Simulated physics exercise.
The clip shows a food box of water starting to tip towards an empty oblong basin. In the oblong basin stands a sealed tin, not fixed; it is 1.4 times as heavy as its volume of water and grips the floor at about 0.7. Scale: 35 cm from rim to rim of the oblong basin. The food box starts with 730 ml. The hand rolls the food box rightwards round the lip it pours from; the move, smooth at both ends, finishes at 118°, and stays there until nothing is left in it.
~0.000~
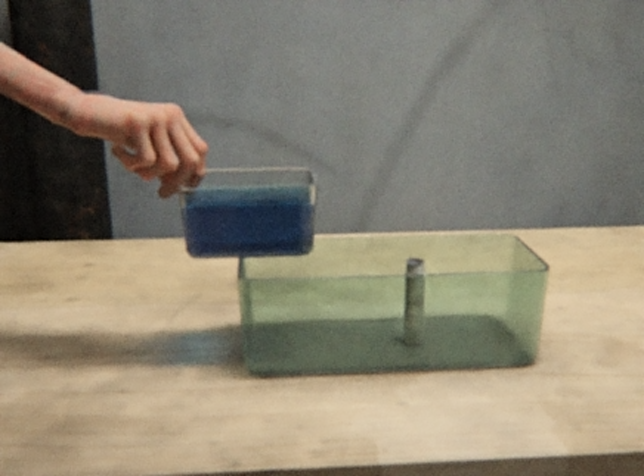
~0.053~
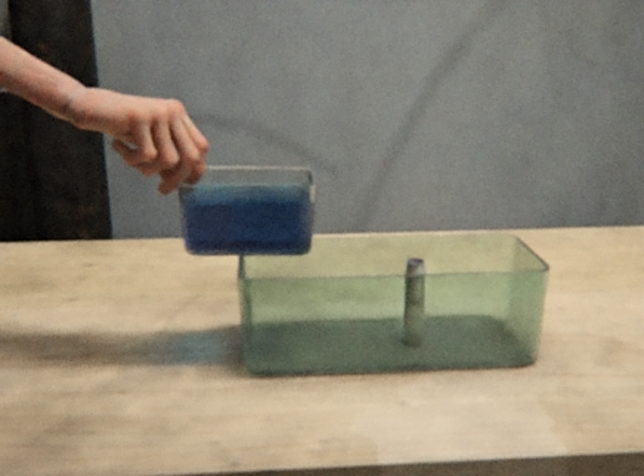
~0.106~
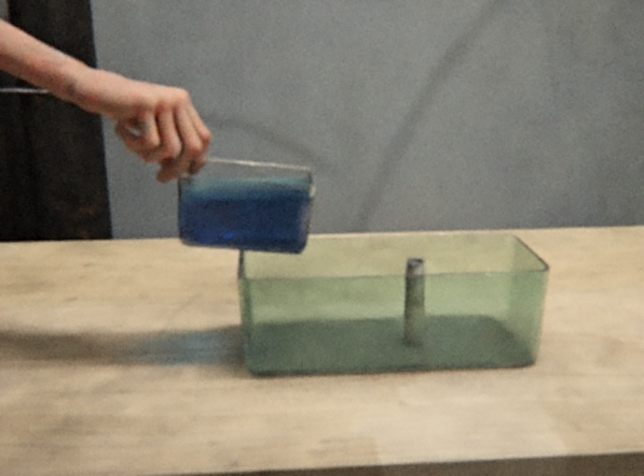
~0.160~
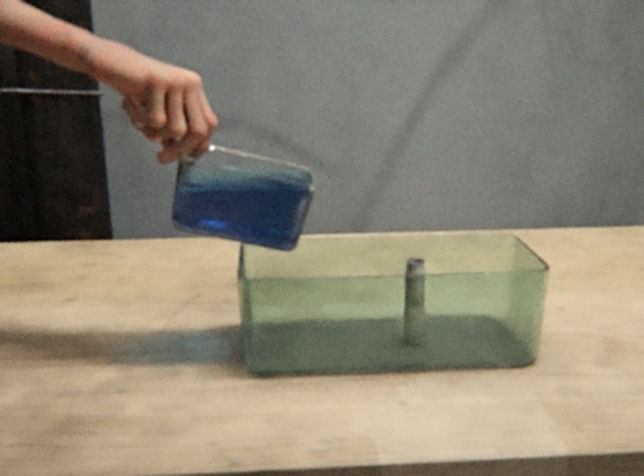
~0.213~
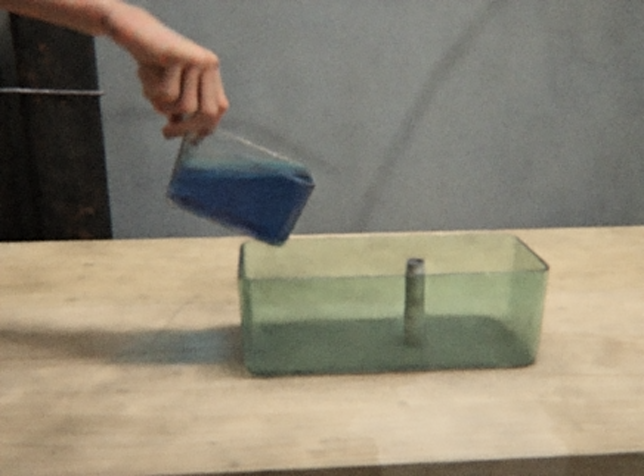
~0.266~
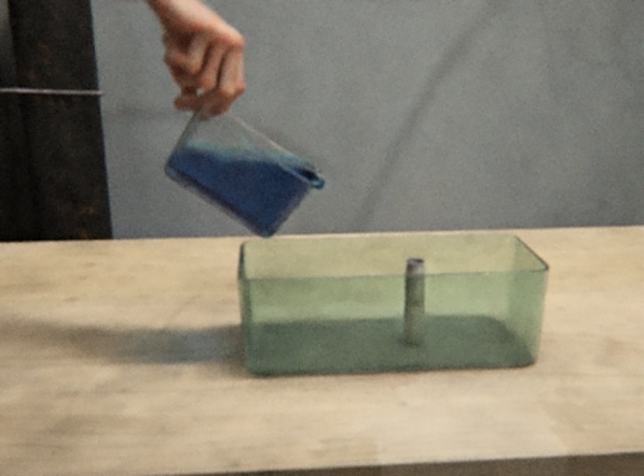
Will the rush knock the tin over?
It falls.
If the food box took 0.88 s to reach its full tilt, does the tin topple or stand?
Then it goes over.
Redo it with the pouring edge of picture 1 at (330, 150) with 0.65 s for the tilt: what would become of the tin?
Then it keeps standing.
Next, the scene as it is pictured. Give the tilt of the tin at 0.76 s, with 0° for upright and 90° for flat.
Near 60° from upright.
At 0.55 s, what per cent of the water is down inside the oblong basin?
Near 22 in a hundred.
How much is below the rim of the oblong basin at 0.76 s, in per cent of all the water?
Near 94 in a hundred.
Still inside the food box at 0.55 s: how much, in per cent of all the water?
Some 28 per cent.
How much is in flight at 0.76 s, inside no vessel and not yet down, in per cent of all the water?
Some 6 per cent.
By 0.55 s the tilt is 103° and 27 per cent is still to pour; the tin stands where it began.
By 0.76 s the tilt is 118° and 0 per cent is still to pour; the tin lies on its side.
By 0.98 s the tilt is 118° and 0 per cent is still to pour; the tin lies on its side.
By 1.22 s the tilt is 118° and 0 per cent is still to pour; the tin lies on its side.
At rest the tin lies on its side.
